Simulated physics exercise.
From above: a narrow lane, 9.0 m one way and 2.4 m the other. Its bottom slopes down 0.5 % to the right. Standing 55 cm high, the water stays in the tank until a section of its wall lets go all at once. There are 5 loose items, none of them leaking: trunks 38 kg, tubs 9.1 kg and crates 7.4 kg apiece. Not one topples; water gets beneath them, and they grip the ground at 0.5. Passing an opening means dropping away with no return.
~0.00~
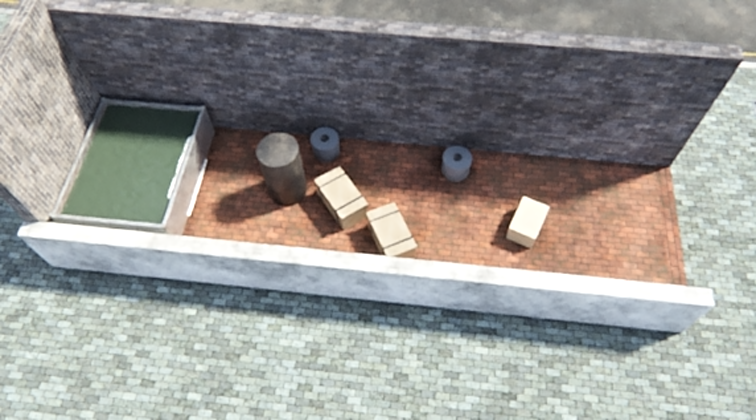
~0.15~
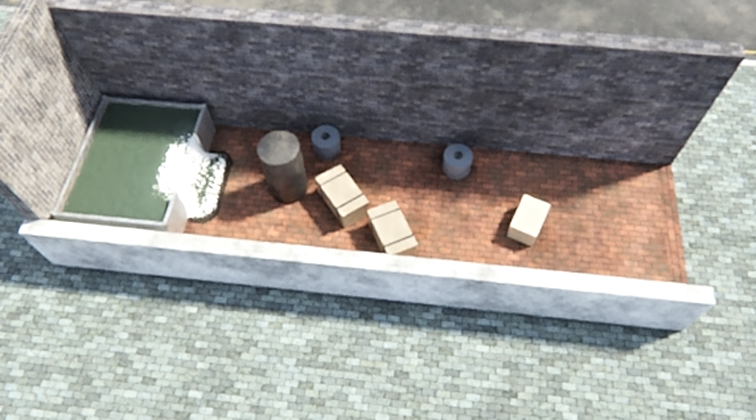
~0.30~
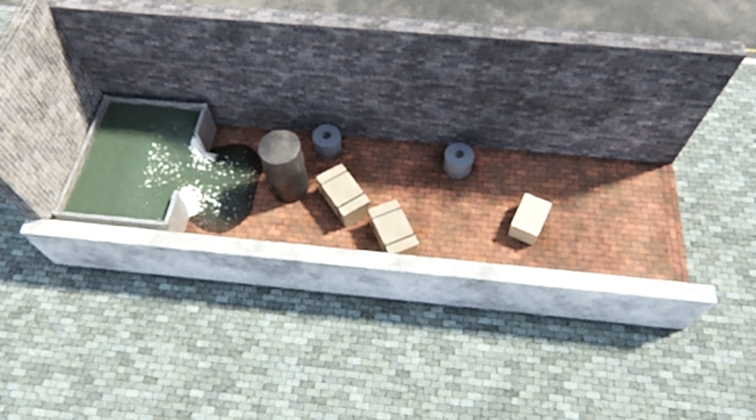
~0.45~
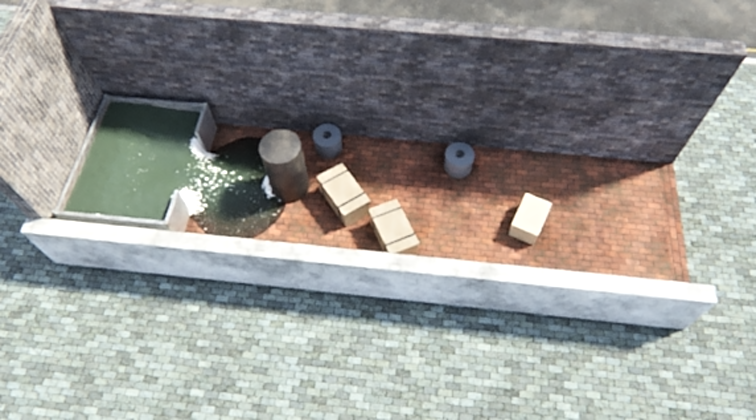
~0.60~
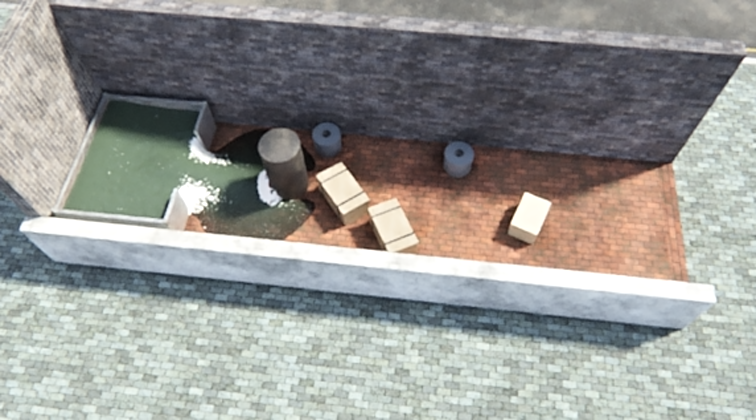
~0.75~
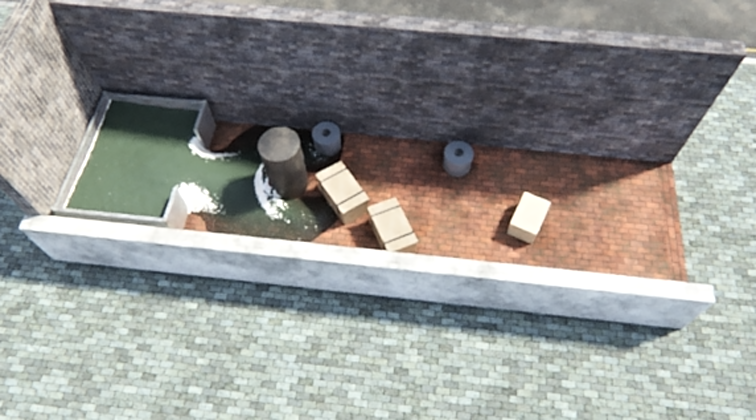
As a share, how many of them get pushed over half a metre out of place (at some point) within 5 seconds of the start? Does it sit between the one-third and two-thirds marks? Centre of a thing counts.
No, it is two thirds or more.
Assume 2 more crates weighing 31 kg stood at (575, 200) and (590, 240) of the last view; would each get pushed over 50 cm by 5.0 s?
Taking them in that order, they come out larger and larger.
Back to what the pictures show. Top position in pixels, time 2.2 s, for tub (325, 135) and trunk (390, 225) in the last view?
Estimated pixels: (433, 183) and (416, 203).
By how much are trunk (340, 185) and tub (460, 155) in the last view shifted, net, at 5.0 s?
0 cm; washed out.
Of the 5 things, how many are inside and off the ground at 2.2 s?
That would be 0 of them.
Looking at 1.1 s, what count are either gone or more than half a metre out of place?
Count then: 0.
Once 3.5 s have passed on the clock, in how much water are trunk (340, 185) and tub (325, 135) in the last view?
7 and 7 cm.
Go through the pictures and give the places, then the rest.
A trunk at (341, 192), on the bottom; a tub at (325, 138) rests on the ground; 3.3 m2 under water; 0 of 5 have shifted, in the first frame.
A trunk at (341, 190), on the bottom; a tub at (325, 136), on the bottom; 3.9 m2 under water; 0 of 5 have shifted, in the second frame.
A trunk at (342, 189), on the bottom; a tub at (326, 136) rests on the ground; water covers 4.6 m2; 0 of 5 have shifted, in the third frame.
A trunk at (343, 189), on the bottom; a tub at (327, 135) rests on the ground; water covers 5.4 m2; 0 of 5 have shifted, in the fourth frame.
A trunk at (342, 187) rests on the ground; a tub at (326, 134) rests on the ground; water covers 6.2 m2; 0 of 5 have shifted, in the fifth frame.
A trunk at (342, 187) rests on the ground; a tub at (326, 133), on the bottom; 6.9 m2 under water; 0 of 5 have shifted, in the sixth frame.
After 1.1 s 0 of 5 are over 50 cm from their spots; 0 afloat.
After 2.2 s 1 of 5 are over 50 cm from their spots; 0 afloat.
After 3.5 s 4 of 5 are over 50 cm from their spots; 2 afloat.
After 5.0 s 4 of 5 are over 50 cm from their spots, and 4 have been at some point; 0 afloat.
